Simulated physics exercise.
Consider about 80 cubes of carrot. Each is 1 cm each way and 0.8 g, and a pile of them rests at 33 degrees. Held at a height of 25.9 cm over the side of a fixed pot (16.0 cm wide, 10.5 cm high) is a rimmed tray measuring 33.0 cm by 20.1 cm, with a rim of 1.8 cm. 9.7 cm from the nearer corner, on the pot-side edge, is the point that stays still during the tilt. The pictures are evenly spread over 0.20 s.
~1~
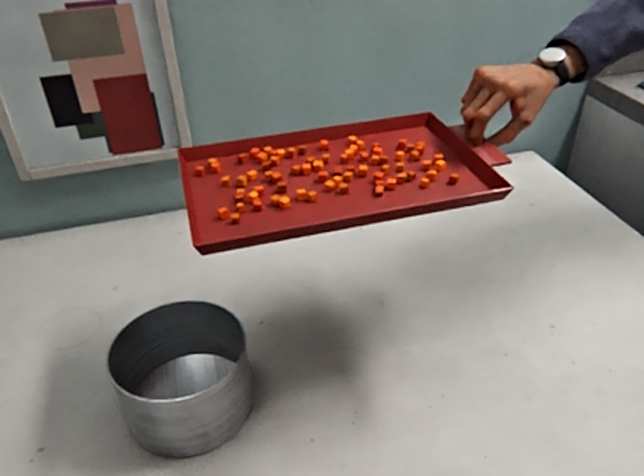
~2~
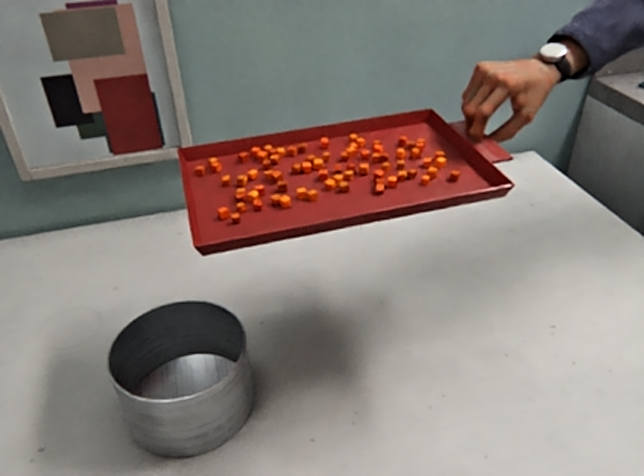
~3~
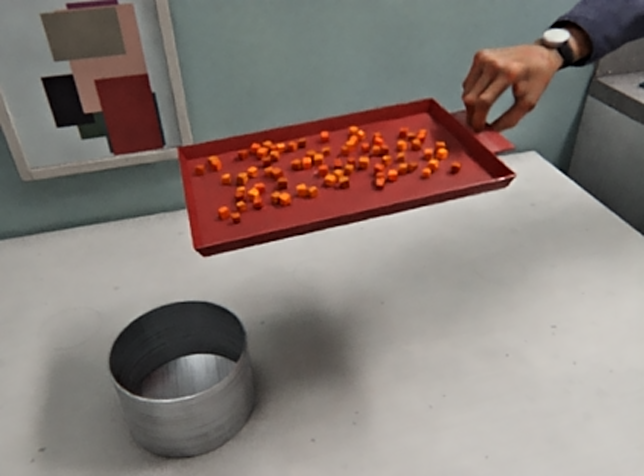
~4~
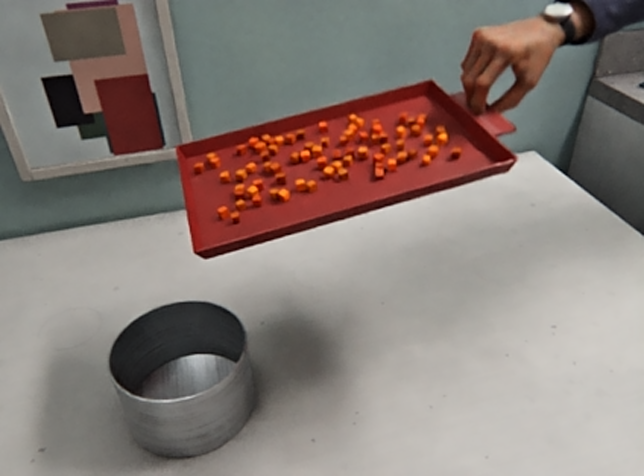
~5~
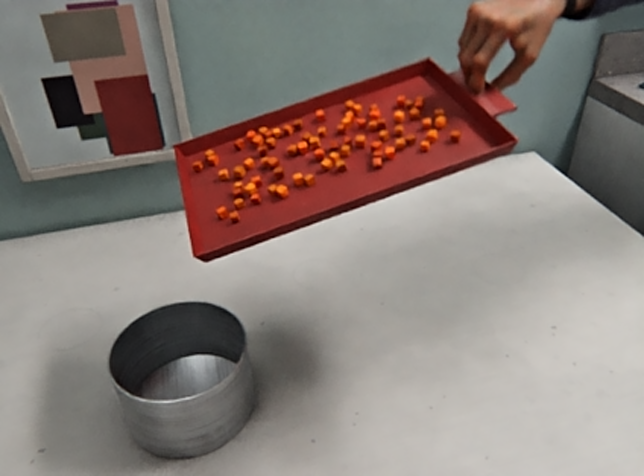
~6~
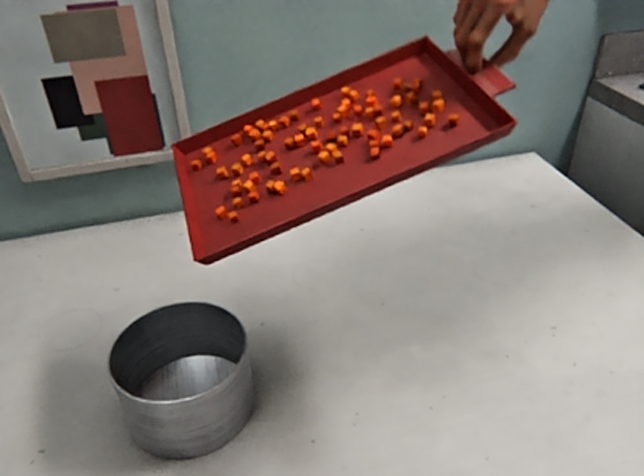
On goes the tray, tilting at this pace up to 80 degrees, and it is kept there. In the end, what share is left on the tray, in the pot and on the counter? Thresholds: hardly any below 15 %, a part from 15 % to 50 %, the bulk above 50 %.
Prediction - left on the tray: Hardly any; pot: The bulk; counter: A part.
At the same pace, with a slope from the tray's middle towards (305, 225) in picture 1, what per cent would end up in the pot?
Around 45 percent of them.
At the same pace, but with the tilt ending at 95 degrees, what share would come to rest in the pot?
Around 80 %, I reckon.
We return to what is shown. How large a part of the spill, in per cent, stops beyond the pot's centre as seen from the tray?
80 per cent.
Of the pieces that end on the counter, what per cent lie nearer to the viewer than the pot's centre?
I'd put it at around 100 per cent.
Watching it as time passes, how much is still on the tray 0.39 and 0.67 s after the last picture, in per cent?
Estimates: 95; 0.
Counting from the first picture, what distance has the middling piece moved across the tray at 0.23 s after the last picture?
About 1 cm.
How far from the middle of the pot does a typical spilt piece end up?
I'd say close to 32 centimetres.
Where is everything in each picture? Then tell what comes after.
The first picture shows tray tilt 0 degrees, front corners at (200, 241) and (505, 185); middle of the pieces at (337, 170); pot at (177, 346).
The second picture shows tray tilt 1 degrees, front corners at (200, 241) and (506, 182); middle of the pieces at (338, 169).
The third picture shows tray tilt 3 degrees, front corners at (200, 243) and (508, 173), lowest corner left front; middle of the pieces at (338, 164).
The fourth picture shows tray tilt 8 degrees, front corners at (200, 246) and (509, 157), lowest corner left front; middle of the pieces at (336, 155).
The fifth picture shows tray tilt 13 degrees, front corners at (200, 250) and (509, 139), lowest corner left front; middle of the pieces at (334, 145).
The sixth picture shows tray tilt 18 degrees, front corners at (200, 254) and (508, 121), lowest corner left front; middle of the pieces at (331, 135); pot at (178, 347).
Then, 0.23 s after the last picture, tilt 49 degrees; the tray holds 100 %, the pot 0 %.
Then, 0.39 s after the last picture, tilt 71 degrees; the tray holds 95 %, the pot 0 %.
Then, 0.67 s after the last picture, tilt 80 degrees; the tray holds 0 %, the pot 70 %.
In the end, tray 0 %, pot 75 %, counter 25 %.
